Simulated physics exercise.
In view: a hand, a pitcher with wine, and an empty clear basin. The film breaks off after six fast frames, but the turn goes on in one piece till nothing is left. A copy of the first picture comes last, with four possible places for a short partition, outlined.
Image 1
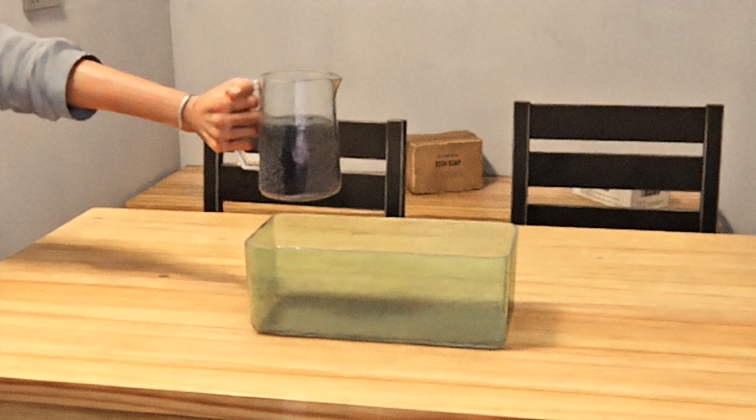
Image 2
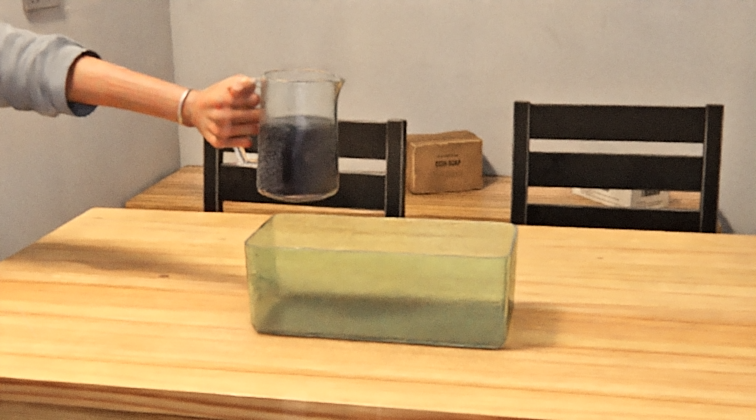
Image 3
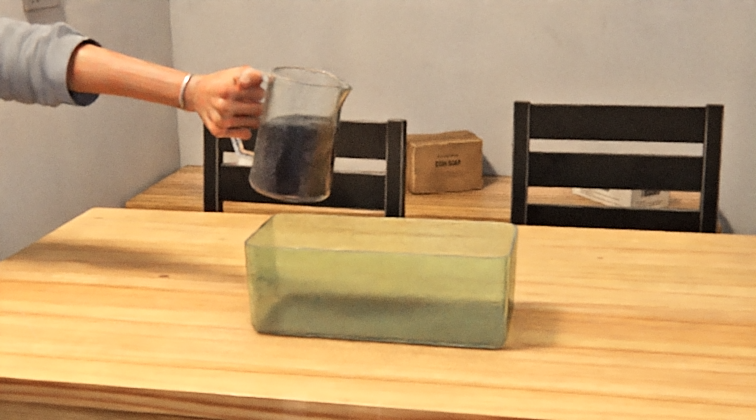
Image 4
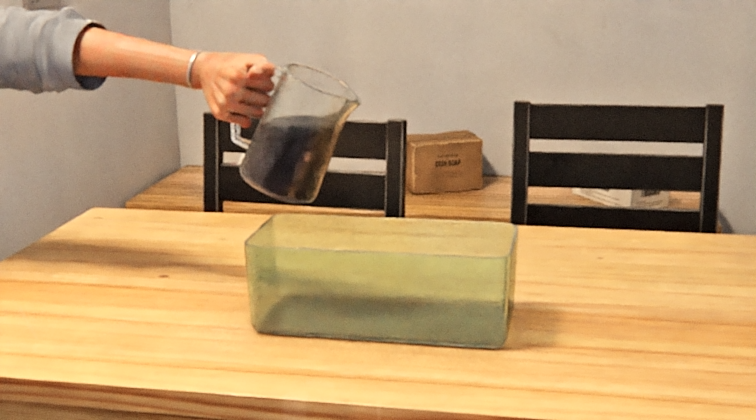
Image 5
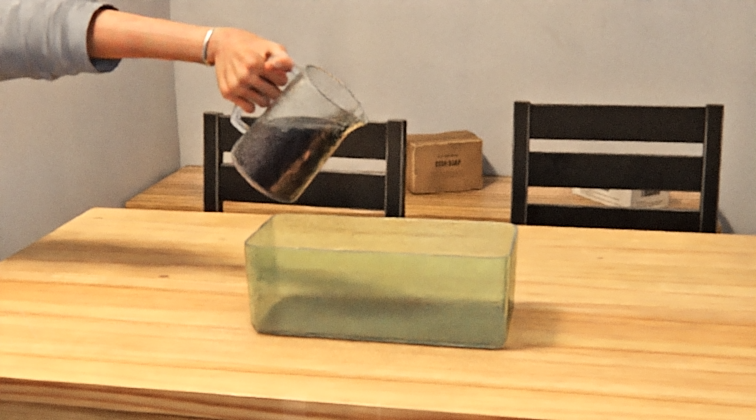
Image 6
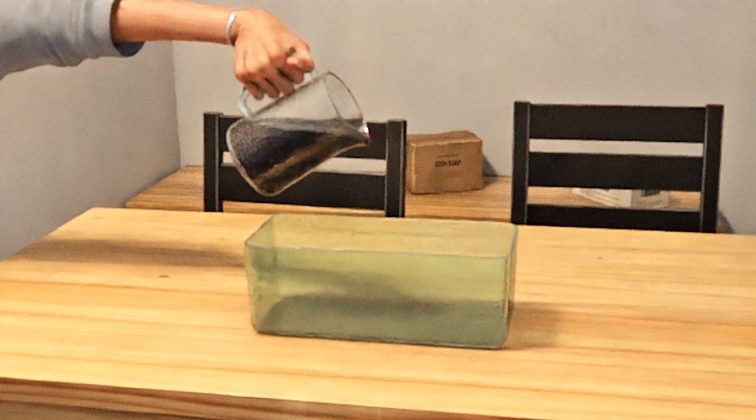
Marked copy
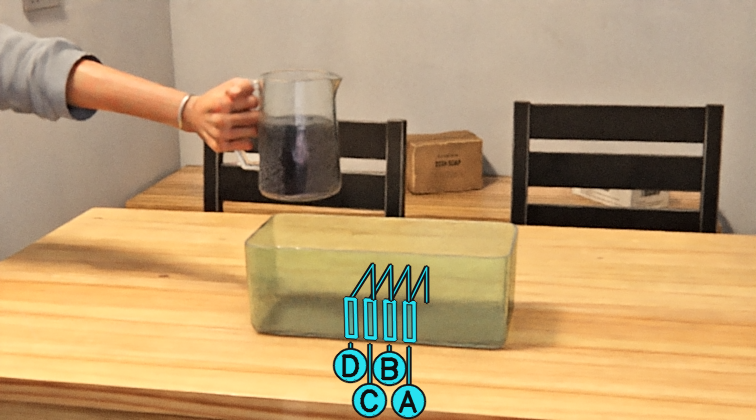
A hand holds a glass pitcher of dark liquid and tilts it rightward above a clear basin.
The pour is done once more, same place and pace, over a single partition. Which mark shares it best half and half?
A works best here.
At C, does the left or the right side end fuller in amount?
More ends on the right.
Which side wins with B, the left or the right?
More ends on the right.
On the marked copy, A at (408, 347); B at (389, 346); C at (369, 344); D at (350, 343).
With A, about 55 % ends left of the wall and 44 % right of it.
With B, about 7 % ends left of the wall and 92 % right of it.
With C, about 2 % ends left of the wall and 97 % right of it.
With D, about 3 % ends left of the wall and 96 % right of it.
